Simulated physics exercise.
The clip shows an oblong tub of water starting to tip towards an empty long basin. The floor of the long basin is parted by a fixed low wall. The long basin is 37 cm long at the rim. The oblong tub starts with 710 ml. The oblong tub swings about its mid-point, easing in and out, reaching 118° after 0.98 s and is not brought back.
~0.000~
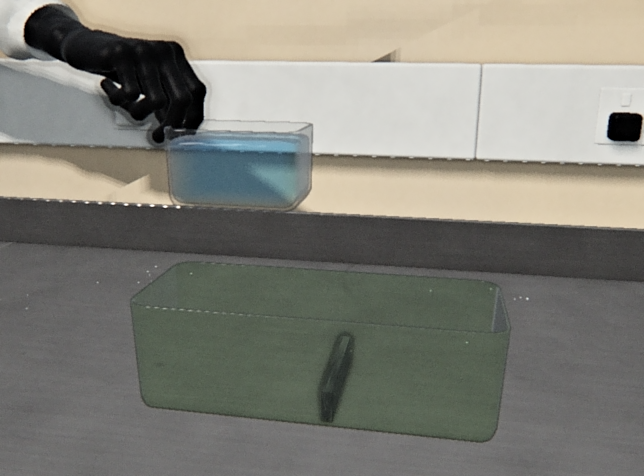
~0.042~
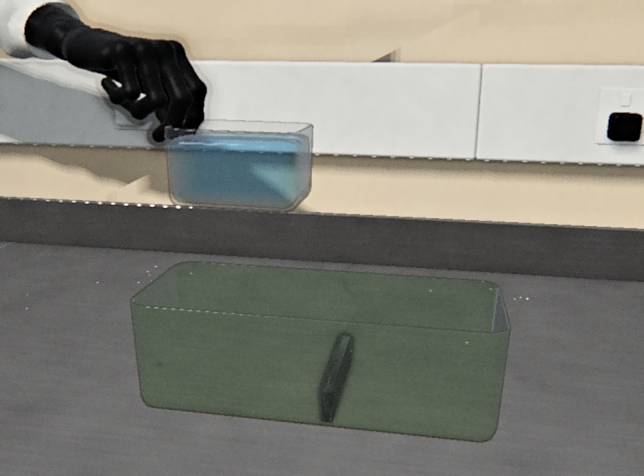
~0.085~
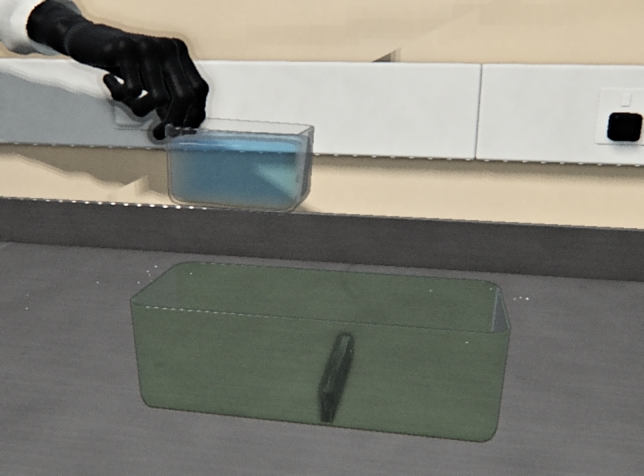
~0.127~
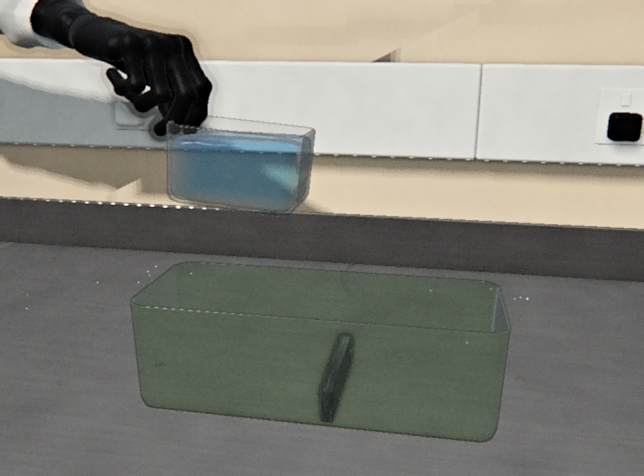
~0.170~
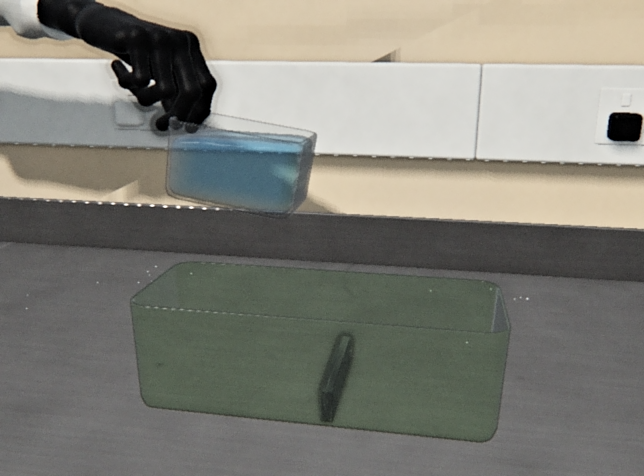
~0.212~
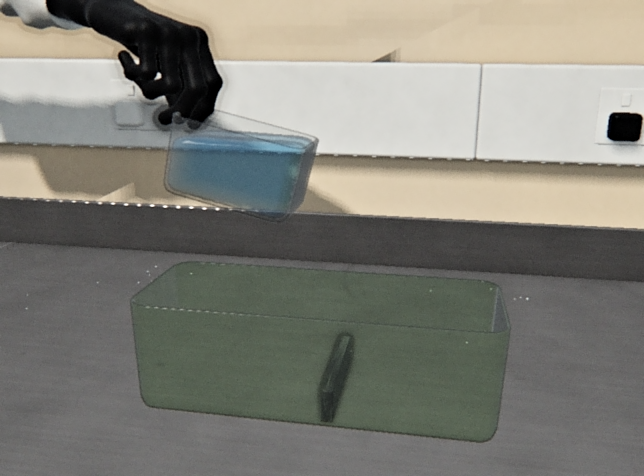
A dark grey worktop against a cream wall with a pale horizontal panel is seen from the front and slightly above, in a still view. A black-gloved hand holds a clear oblong tub of blue water above and behind a long, empty, green-tinted basin with a dark upright piece near its middle. The hand slowly tilts the tub, its right side dipping modestly.
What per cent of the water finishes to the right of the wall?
Roughly 69 per cent is past the wall.
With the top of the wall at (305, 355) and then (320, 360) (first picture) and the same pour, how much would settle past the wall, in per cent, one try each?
First 85, then 75 per cent.
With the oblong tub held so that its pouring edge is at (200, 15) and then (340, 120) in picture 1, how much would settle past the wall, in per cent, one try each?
In turn about 15 and 80 per cent.
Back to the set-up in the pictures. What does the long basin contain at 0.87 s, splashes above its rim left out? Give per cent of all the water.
Near 88 in a hundred.
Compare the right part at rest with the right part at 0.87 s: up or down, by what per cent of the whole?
The share moves down, by some 1 per cent.
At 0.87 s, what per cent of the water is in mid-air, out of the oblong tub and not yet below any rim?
Some 6 per cent.
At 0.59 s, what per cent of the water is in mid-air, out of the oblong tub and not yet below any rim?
Near 38 in a hundred.
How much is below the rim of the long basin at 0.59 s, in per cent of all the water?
Some 20 per cent.
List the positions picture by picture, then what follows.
In the first picture, it leans 0°; its right rim is at (305, 130); the water meets the walls at (185, 135) and (304, 139); the long basin's rim runs from (155, 282) to (504, 307); the wall's top is at (337, 363).
In the second picture, it leans 1°; its right rim is at (305, 131); the water meets the walls at (185, 135) and (304, 139).
In the third picture, it leans 2°; its right rim is at (306, 133); the water meets the walls at (187, 135) and (306, 141).
In the fourth picture, it leans 5°; its right rim is at (307, 136); the water meets the walls at (186, 135) and (307, 142).
In the fifth picture, it leans 9°; its right rim is at (309, 140); the water meets the walls at (188, 135) and (308, 142).
In the sixth picture, it leans 13°; its right rim is at (311, 146); the water meets the walls at (188, 135) and (309, 143).
After 0.59 s the tilt is 78° and 43 per cent is still to pour, 1 is left of the wall and 19 right of it.
After 0.87 s the tilt is 114° and 5 per cent is still to pour, 19 is left of the wall and 70 right of it.
After 1.16 s the tilt is 118° and 0 per cent is still to pour, 29 is left of the wall and 70 right of it.
After 1.48 s the tilt is 118° and 0 per cent is still to pour, 30 is left of the wall and 69 right of it.
In the end 30 per cent lies left of the wall, 69 right of it and 1 outside.
